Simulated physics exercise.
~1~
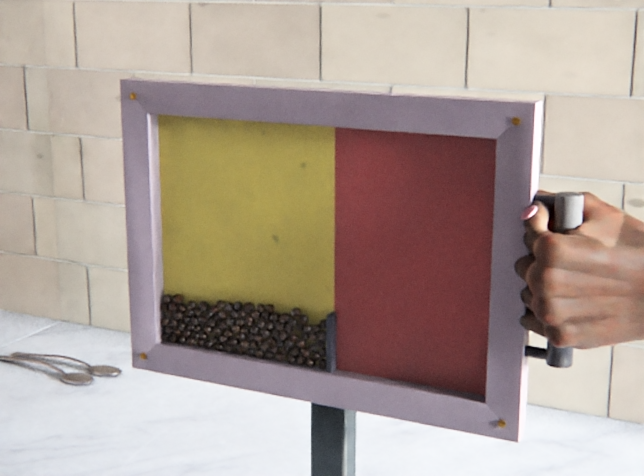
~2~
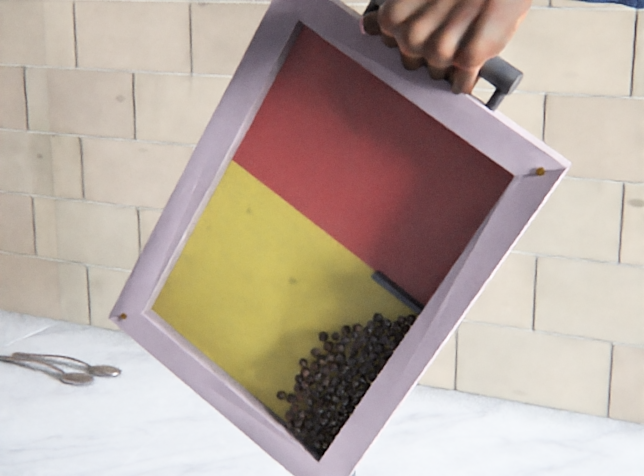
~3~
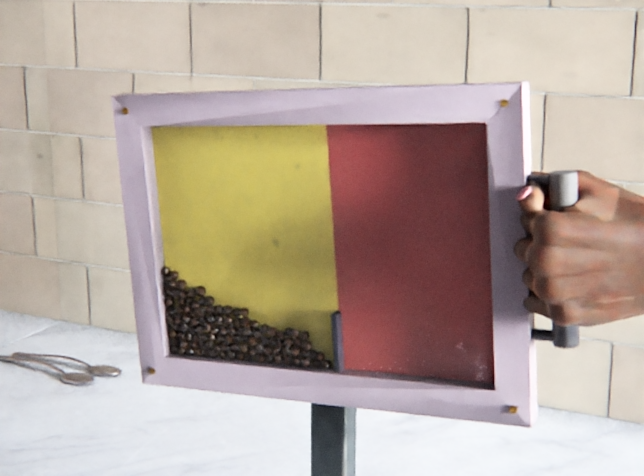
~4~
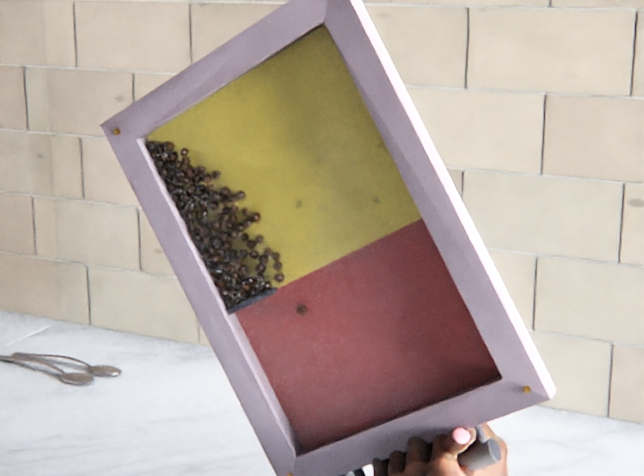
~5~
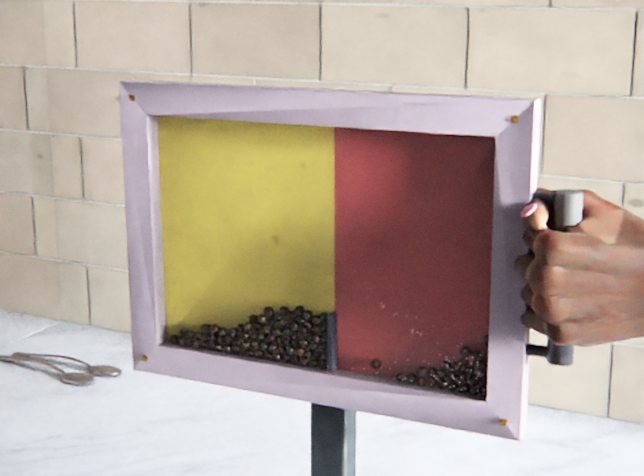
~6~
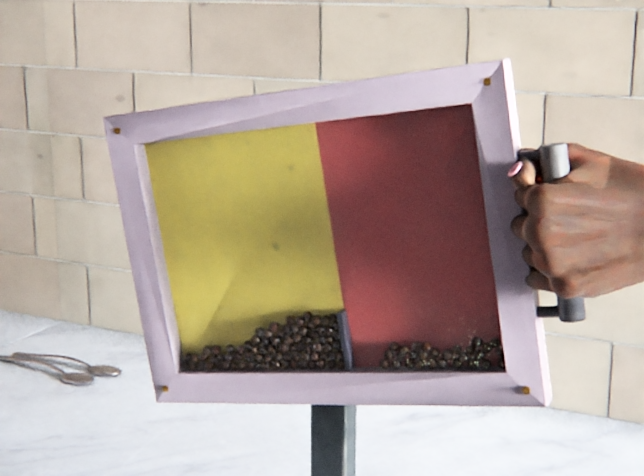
On a white marble counter before a cream tiled wall, seen from a still viewpoint in front, a flat lilac-framed case stands on a dark post, with spoons at left. Small dark round pills lie in its yellow left half, beside a short divider and the empty red right half. A hand on the right handle swings the case steeply anticlockwise, and the pills stay in yellow. It then turns back through level to a steep clockwise tilt, spilling some pills into red. Finally it swings back to rest slightly anticlockwise, most pills in yellow, a smaller part in red.
